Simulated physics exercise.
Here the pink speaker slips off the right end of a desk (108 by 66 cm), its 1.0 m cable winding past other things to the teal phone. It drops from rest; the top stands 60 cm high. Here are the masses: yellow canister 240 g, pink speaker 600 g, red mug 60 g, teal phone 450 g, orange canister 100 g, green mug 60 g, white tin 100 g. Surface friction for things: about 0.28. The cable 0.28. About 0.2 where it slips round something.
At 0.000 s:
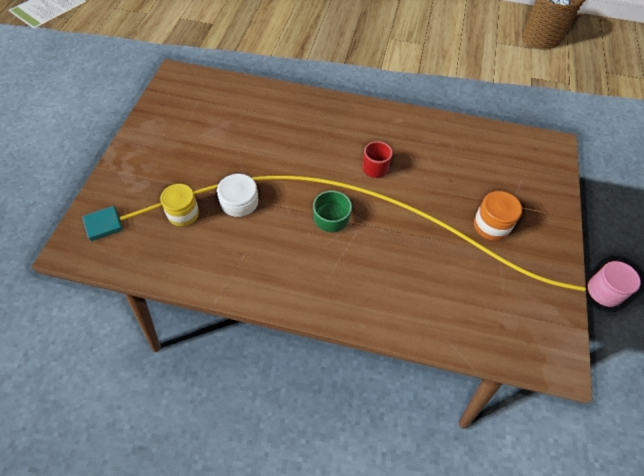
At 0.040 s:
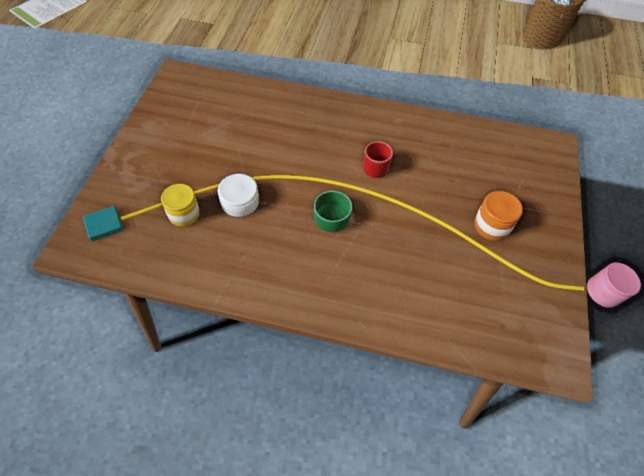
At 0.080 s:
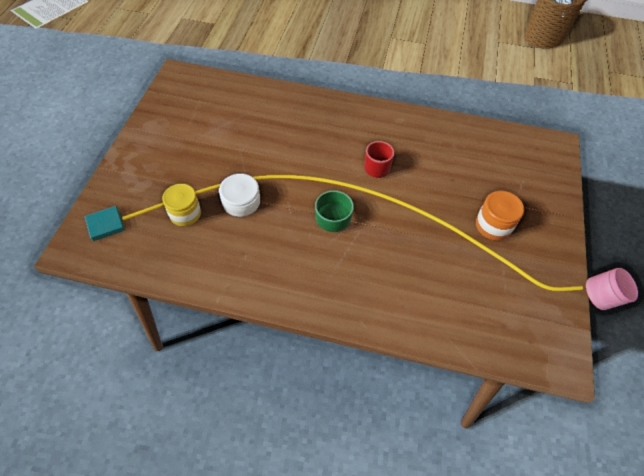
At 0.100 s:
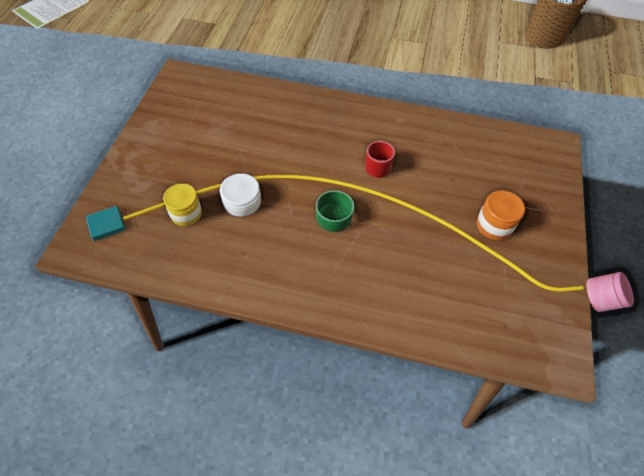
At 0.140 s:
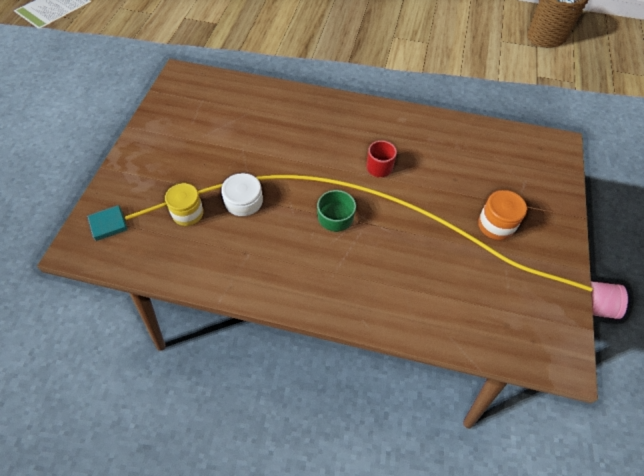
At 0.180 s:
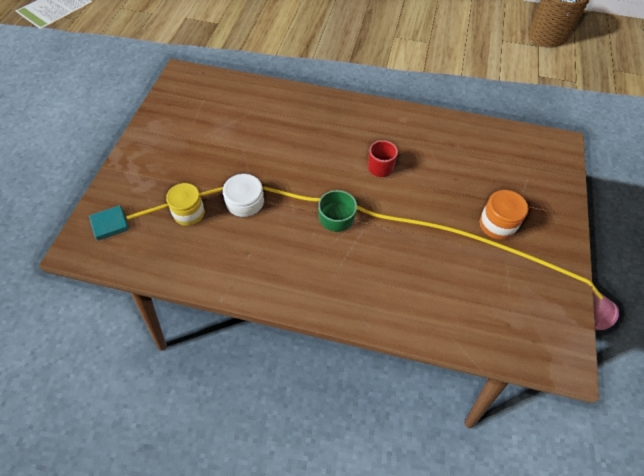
In the video, a yellow cable runs across a wooden table among canisters, mugs and a tin, from a teal phone to a pink object, which drops beside the right edge as the cable straightens and shifts toward the green mug.
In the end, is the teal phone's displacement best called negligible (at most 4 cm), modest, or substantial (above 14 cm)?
It covers a big distance.
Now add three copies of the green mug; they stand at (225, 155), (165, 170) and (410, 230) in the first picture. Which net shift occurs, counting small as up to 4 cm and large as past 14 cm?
Result, in order: Minor / minor / major.
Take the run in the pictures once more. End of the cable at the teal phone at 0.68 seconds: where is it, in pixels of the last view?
It's at around pixel (334, 214).
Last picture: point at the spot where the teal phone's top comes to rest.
It comes to rest at about (452, 220).
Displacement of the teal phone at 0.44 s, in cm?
Approx. shift - teal phone 20 cm.
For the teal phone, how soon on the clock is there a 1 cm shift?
The teal phone gets there at 0.22 seconds.
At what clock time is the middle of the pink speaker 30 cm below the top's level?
That comes at 0.46 seconds.
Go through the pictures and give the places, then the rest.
In the first picture, shows, teal phone (101, 221); cable runs through (536, 277) (444, 225) (356, 189) (265, 178).
In the second picture, shows, pink speaker (622, 278); cable runs through (535, 278) (357, 188).
In the third picture, shows, pink speaker (612, 289); cable runs through (534, 281) (358, 188).
In the fourth picture, shows, pink speaker (610, 292); cable runs through (535, 282) (359, 188).
In the fifth picture, shows, pink speaker (605, 300); cable runs through (542, 274) (361, 188).
In the sixth picture, shows, teal phone (108, 221); cable runs through (564, 272) (463, 233) (365, 211) (274, 191).
After 0.4 s, the cable's tail end at (209, 207); teal phone 18 cm off its start, white tin 27 cm off its start, green mug 24 cm off its start.
After 0.7 s, the cable's tail end at (334, 214); teal phone 44 cm off its start, white tin over the edge, green mug over the edge.
After 0.9 s, the cable's tail end at (442, 220); teal phone 67 cm off its start at (426, 217), white tin over the edge, green mug over the edge.
After 1.2 s, the cable's tail end at (467, 223); teal phone 72 cm off its start, white tin over the edge, green mug over the edge.
After 2.4 s, the cable's tail end at (467, 223); teal phone 72 cm off its start at (452, 220), white tin over the edge, green mug over the edge, pink speaker over the edge.
